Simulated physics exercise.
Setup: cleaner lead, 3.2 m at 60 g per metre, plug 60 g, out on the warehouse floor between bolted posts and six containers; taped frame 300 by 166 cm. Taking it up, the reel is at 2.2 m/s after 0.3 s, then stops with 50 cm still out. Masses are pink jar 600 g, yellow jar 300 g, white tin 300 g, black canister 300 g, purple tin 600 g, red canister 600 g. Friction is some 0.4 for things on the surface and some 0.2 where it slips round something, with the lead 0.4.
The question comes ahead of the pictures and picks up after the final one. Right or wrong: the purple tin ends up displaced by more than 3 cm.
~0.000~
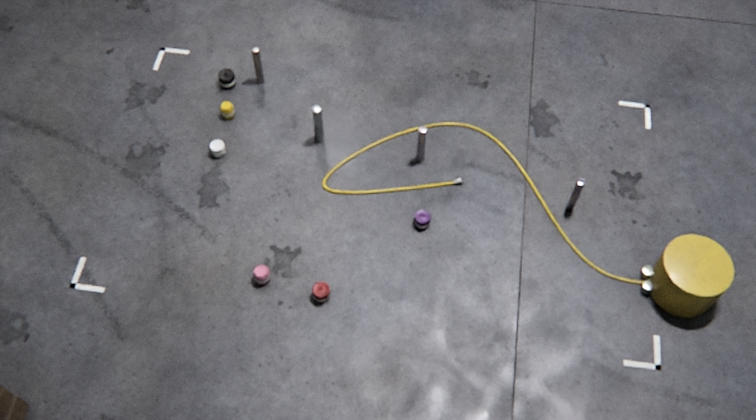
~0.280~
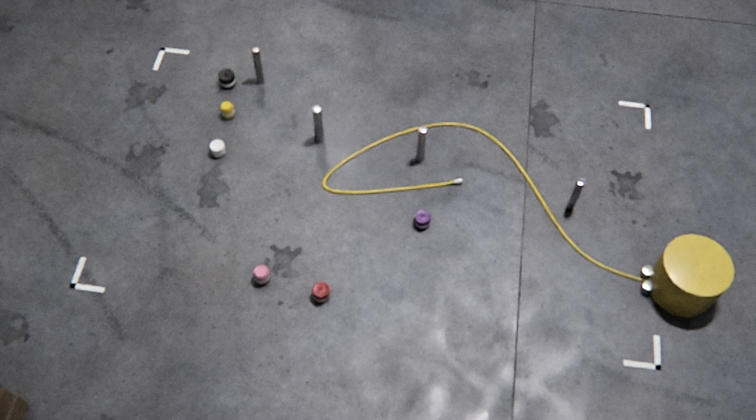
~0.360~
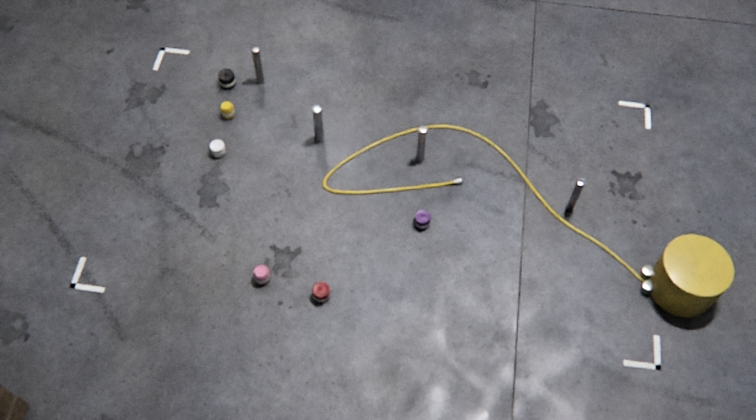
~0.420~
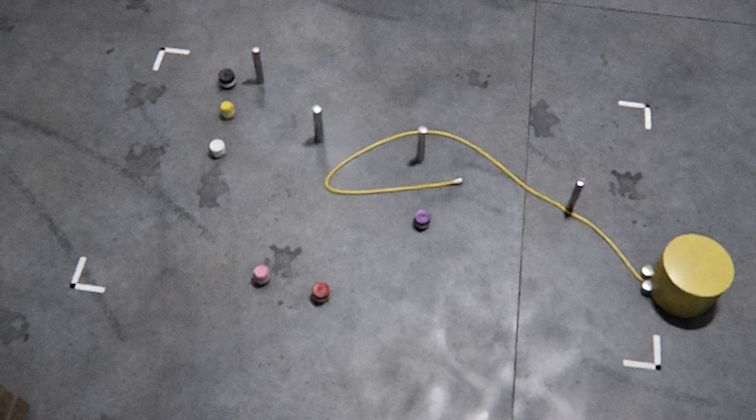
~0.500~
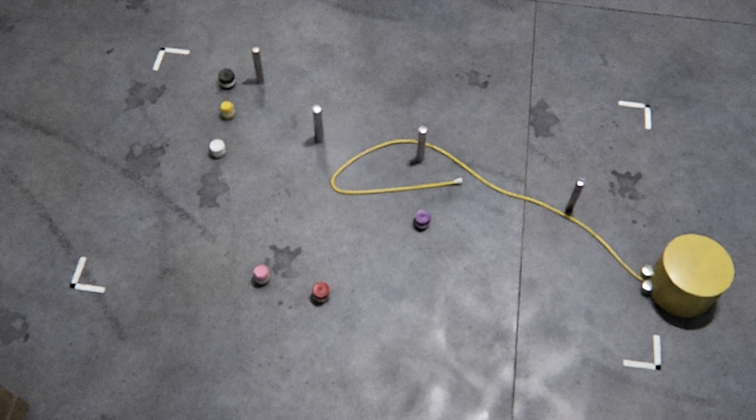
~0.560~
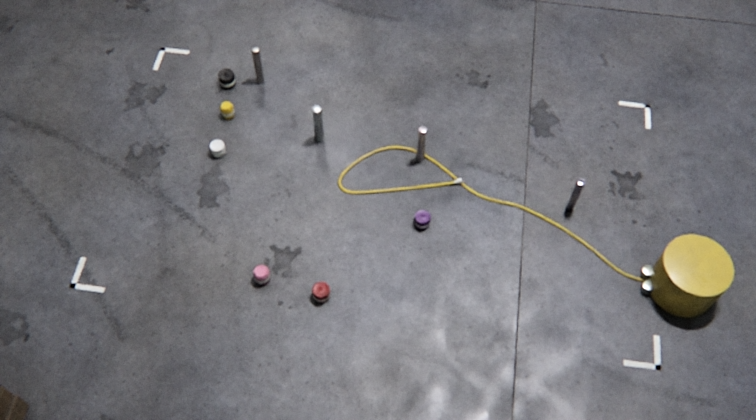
Wrong.
At 0.9 s, plug at (457, 182); nothing else has moved.
At 1.2 s, plug at (487, 146); nothing else has moved.
At 1.5 s, plug at (565, 220); nothing else has moved.
At 1.8 s, plug at (675, 245); nothing else has moved.
At 2.6 s, plug at (632, 311); purple tin 0 cm off its start at (423, 217).
